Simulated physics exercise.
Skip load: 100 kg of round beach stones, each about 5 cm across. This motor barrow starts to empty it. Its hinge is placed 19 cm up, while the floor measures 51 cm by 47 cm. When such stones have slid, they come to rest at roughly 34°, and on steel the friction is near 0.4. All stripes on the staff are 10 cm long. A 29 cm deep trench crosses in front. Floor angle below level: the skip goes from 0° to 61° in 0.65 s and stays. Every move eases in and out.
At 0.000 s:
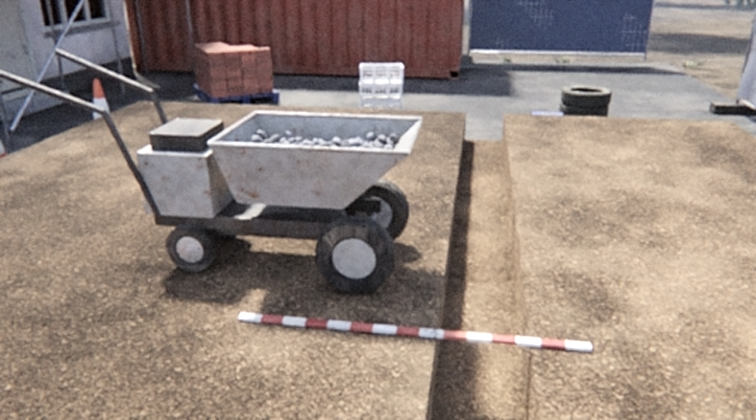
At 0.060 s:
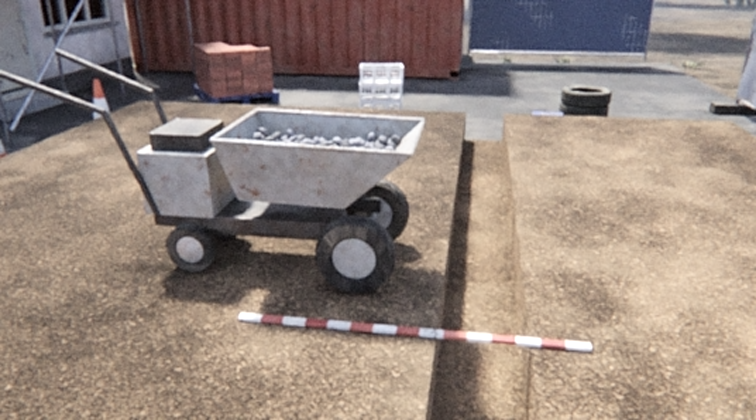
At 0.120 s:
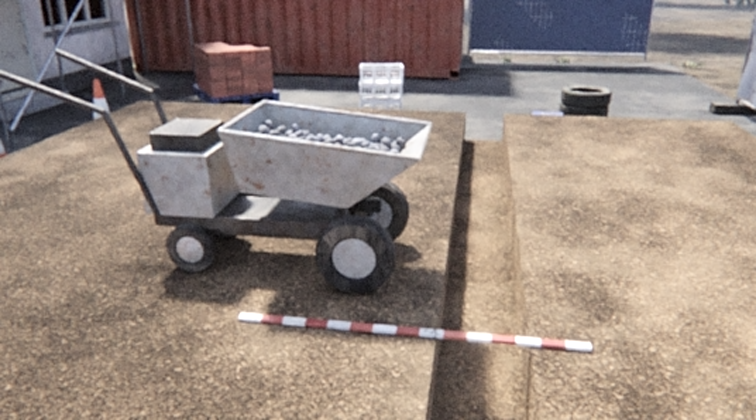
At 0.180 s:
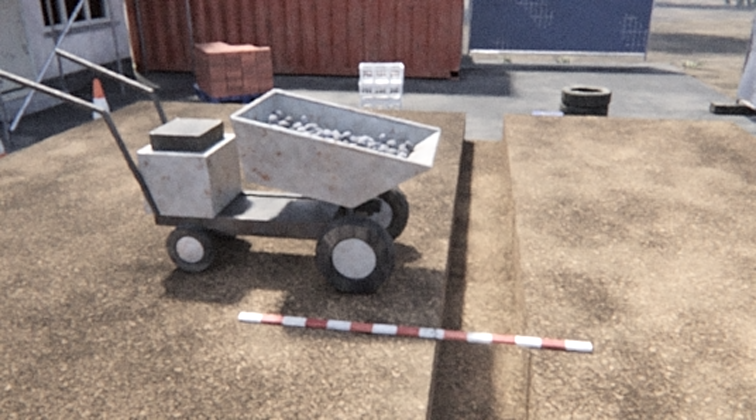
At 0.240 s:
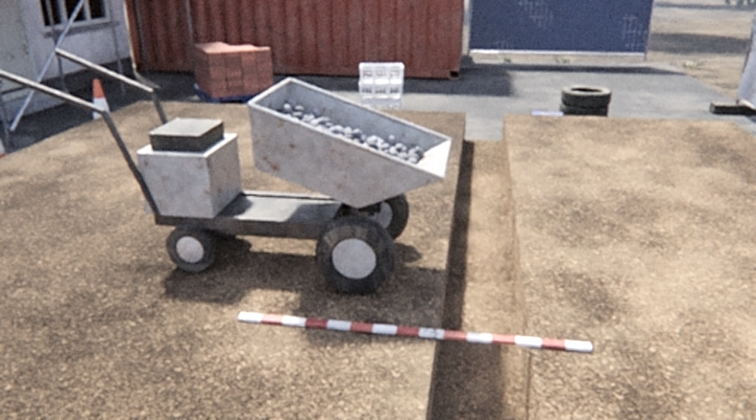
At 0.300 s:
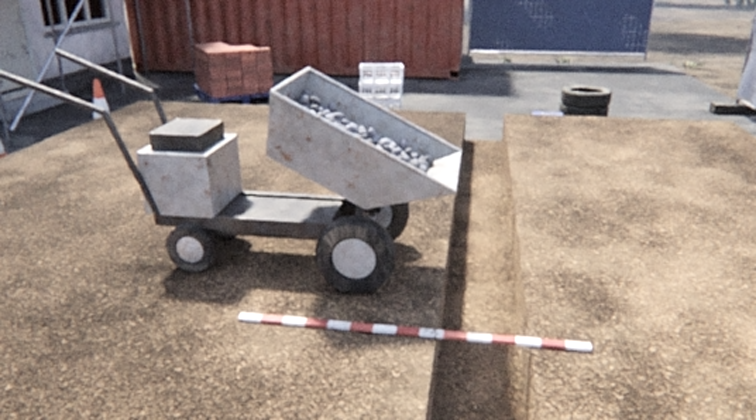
A grey skip full of stones tilts steadily down to the right on a parked barrow.
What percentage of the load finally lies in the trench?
About 48 per cent.
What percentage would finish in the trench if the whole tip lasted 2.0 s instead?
Estimate: About 70 %.
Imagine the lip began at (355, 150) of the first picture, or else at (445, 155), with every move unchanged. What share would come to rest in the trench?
Roughly 95 in a hundred, then 15 in a hundred.
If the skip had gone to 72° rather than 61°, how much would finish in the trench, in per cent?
Then roughly 55 percent.
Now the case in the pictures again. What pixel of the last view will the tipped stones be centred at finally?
Resting centre: About (533, 274).
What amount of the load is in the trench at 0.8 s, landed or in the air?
By then, around 10 percent.
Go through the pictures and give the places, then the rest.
In the first frame, the skip is at 0°, its lip at (408, 153); the top of the load is at (334, 142).
The second frame shows lip at (411, 155), floor tilted 1°, highest stones at (306, 140); the stones move at 0.3 m/s on average.
In the third frame, the skip is at 5°, its lip at (419, 159); the top of the load is at (274, 133); the stones move at 0.7 m/s on average.
In the fourth frame, the skip is at 11°, its lip at (431, 167); the top of the load is at (277, 123); the stones move at 0.9 m/s on average.
The fifth frame shows lip at (443, 178), floor tilted 19°, highest stones at (290, 111); the stones move at 1.1 m/s on average.
In the sixth frame, the skip is at 27°, its lip at (456, 192); the top of the load is at (305, 101); the stones move at 1.2 m/s on average.
After 0.5 s the floor is at 52°; 100 % in the skip; the foremost stones are at (456, 209).
After 0.8 s the floor is at 61°; 88 % in the skip, 12 % in the trench; the foremost stones are at (526, 258).
After 1.1 s the floor is at 61°; 31 % in the skip, 22 % in the trench, 47 % past the trench; the foremost stones are at (664, 295).
After 3.0 s the floor is at 61°; 0 % in the skip, 48 % in the trench, 52 % past the trench; the foremost stones are past the picture's edge.
